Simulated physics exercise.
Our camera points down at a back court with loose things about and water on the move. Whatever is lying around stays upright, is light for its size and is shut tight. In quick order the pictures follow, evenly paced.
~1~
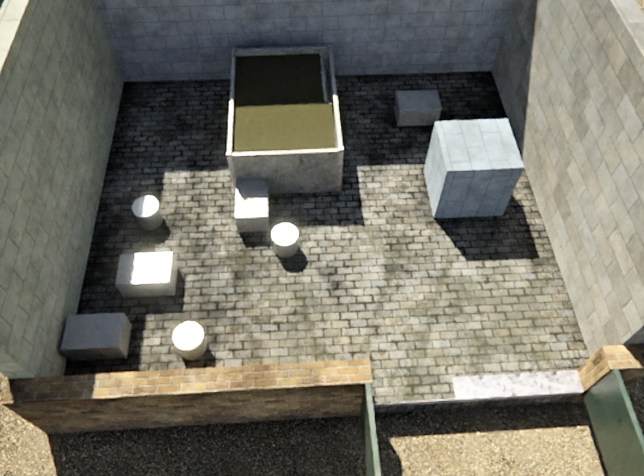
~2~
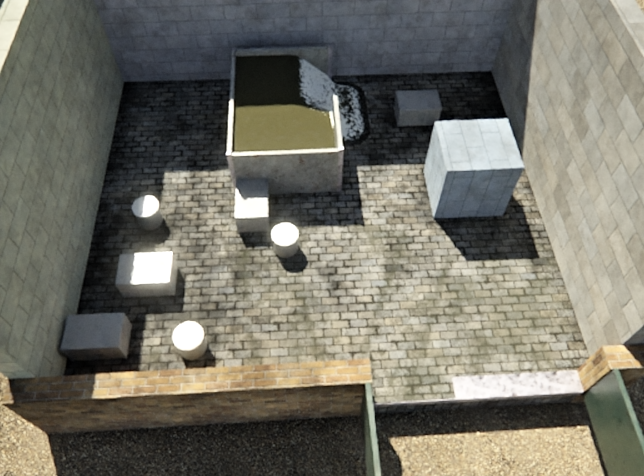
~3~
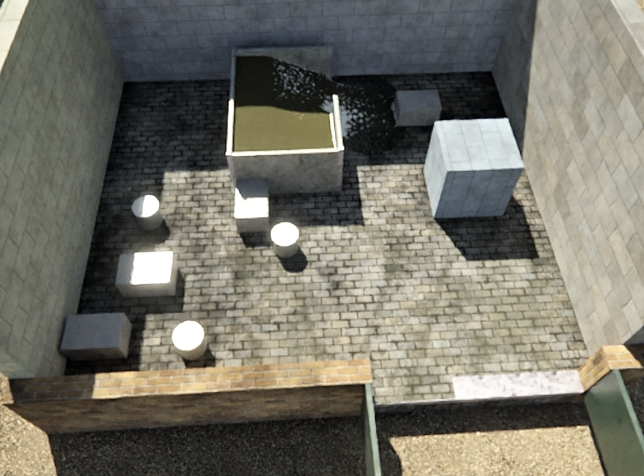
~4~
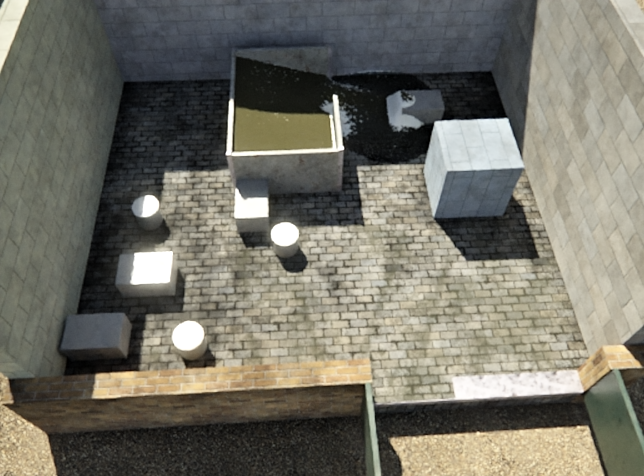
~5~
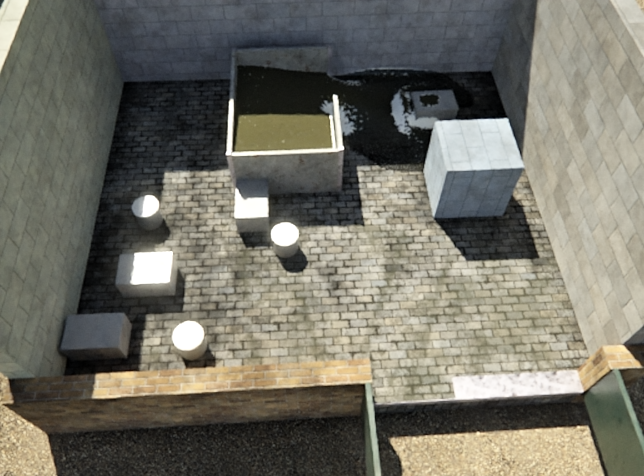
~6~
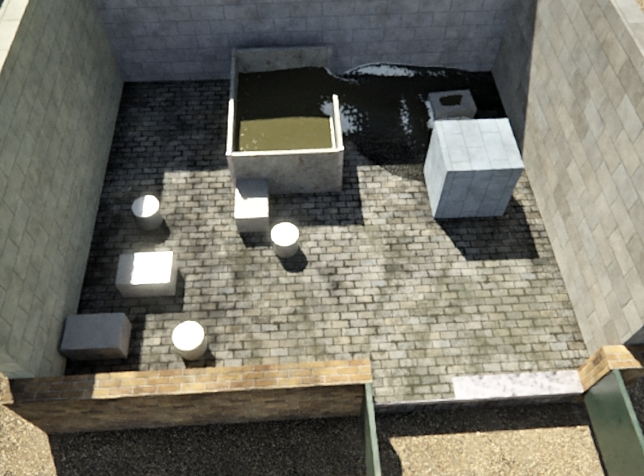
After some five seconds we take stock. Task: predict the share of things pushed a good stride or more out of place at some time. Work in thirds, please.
Smaller than a third.
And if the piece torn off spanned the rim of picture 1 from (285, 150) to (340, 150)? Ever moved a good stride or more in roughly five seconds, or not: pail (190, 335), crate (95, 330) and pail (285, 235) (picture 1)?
One after another: Goes the distance, then goes the distance, then goes the distance.
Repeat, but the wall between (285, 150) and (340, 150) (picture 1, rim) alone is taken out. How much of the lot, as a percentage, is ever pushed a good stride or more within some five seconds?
Near 40 in a hundred.
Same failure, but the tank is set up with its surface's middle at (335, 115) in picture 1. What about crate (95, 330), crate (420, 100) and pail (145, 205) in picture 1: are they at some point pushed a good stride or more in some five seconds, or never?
First never went far, then displaced far, then never went far.
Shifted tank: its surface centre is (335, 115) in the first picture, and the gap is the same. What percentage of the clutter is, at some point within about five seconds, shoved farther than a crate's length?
Close to 20 in a hundred.
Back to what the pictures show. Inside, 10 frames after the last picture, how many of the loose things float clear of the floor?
By my count, 2.
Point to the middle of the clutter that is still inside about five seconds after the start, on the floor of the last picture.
Estimate: Close to (242, 256) px.
A moment on, 2 of 8 are well off their spots; 0 afloat.
Next, 2 of 8 are well off their spots; 2 afloat.
Later, 2 of 8 are well off their spots; 1 afloat.
In the end, 2 of 8 are well off their spots, and 2 have been at some point; 1 afloat.
